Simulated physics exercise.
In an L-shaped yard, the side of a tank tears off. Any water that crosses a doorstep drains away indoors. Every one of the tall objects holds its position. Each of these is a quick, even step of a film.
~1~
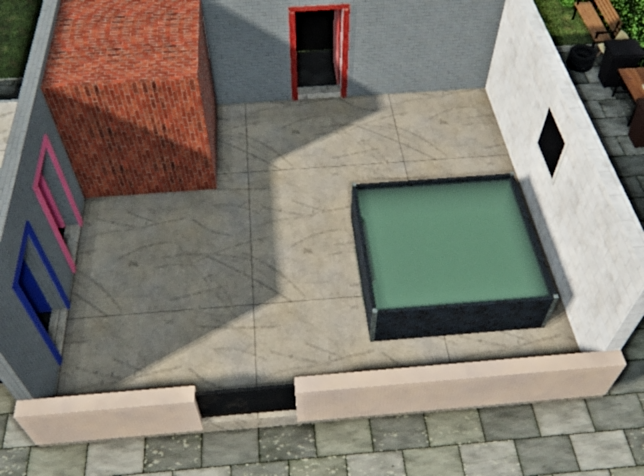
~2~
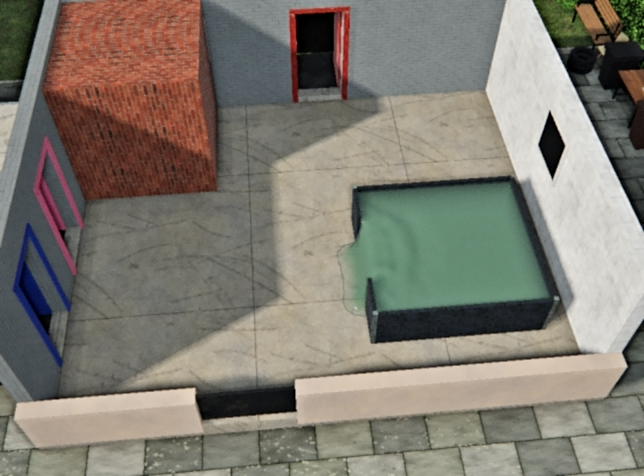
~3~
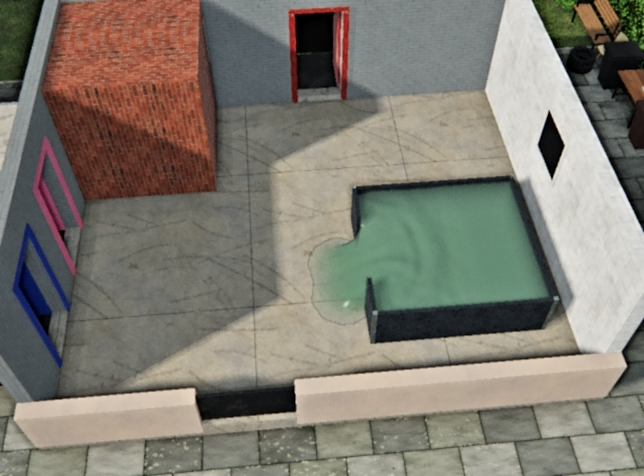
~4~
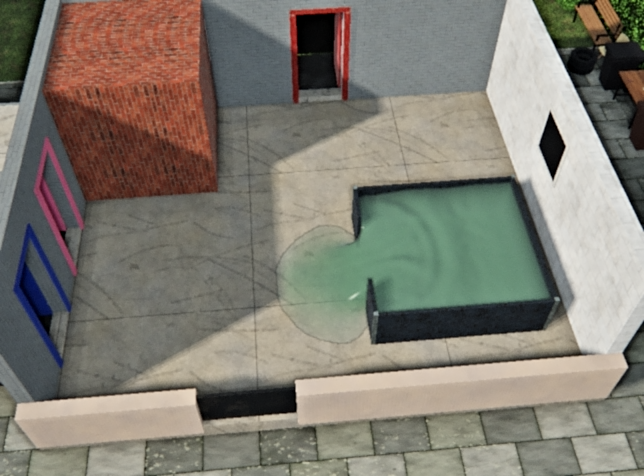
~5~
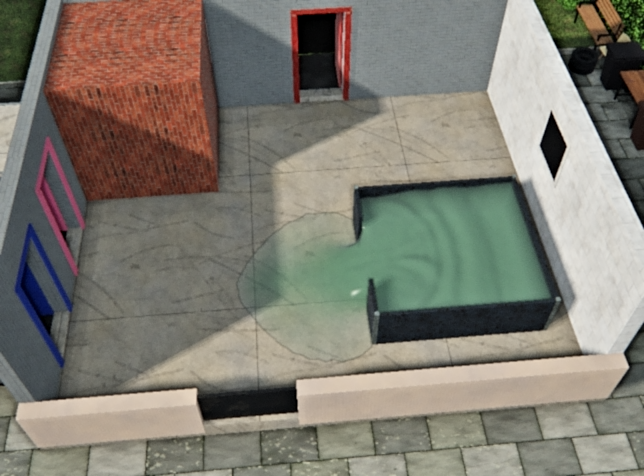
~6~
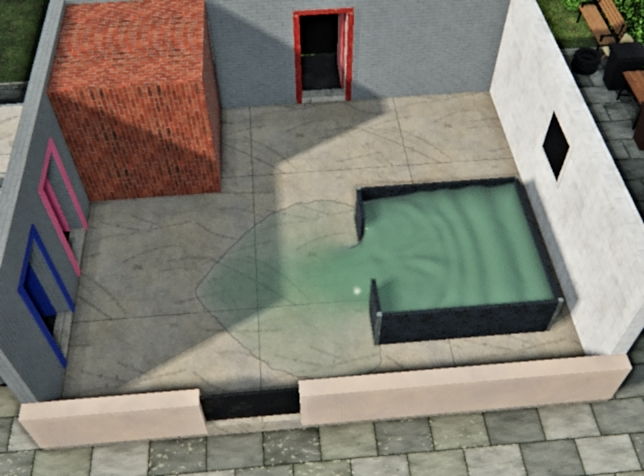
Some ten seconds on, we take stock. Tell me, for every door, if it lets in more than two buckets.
Here it is: The blue door lets more than two through; the pink door lets more than two through; the red door keeps it to two or fewer.
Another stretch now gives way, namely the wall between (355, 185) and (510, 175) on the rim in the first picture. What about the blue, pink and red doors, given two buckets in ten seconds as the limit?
In order, blue door overshoots the limit, pink door remains short of it, red door overshoots the limit.
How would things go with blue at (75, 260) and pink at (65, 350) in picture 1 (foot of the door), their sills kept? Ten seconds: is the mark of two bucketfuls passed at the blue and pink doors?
Result: Blue goes past the limit, pink goes past the limit.
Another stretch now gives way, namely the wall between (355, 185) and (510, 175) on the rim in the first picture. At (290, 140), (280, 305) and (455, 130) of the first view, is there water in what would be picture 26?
So that's waterlogged for the first, left bare for the second and waterlogged for the third.
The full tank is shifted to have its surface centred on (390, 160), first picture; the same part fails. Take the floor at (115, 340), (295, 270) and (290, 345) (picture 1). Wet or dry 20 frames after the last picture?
Soaked, bone-dry, bone-dry.
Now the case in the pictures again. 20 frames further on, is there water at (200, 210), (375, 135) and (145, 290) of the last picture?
Taking them as listed, they are waterlogged, spared and waterlogged.
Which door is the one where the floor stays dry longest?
It's the one in red.
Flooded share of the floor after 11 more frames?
Share estimate: About 50 per cent.
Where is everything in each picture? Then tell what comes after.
In the first picture, still water in the tank at (448, 241).
In the second picture, water pours out at (364, 268) and has run to (357, 311).
In the third picture, water pours out at (364, 269) and has run to (331, 317).
In the fourth picture, the front is at (281, 270), out from the gap at (365, 270).
In the fifth picture, water pours out at (366, 270) and has run to (243, 293).
In the sixth picture, the front is at (203, 294), out from the gap at (368, 269).
A moment on, water covers 40 % of the floor; the blue door wet at the sill, nothing in, the pink door not reached, the red door not reached.
Next, water covers 50 % of the floor; the blue door over two buckets in, the pink door over two buckets in, the red door not reached.
Then, water covers 55 % of the floor; the blue door far over two buckets in, the pink door far over two buckets in, the red door not reached.
Later, water covers 65 % of the floor; the blue door far over two buckets in, the pink door far over two buckets in, the red door wet at the sill, nothing in.
In the end, water covers 95 % of the floor; the blue door far over two buckets in, the pink door far over two buckets in, the red door wet at the sill, nothing in.
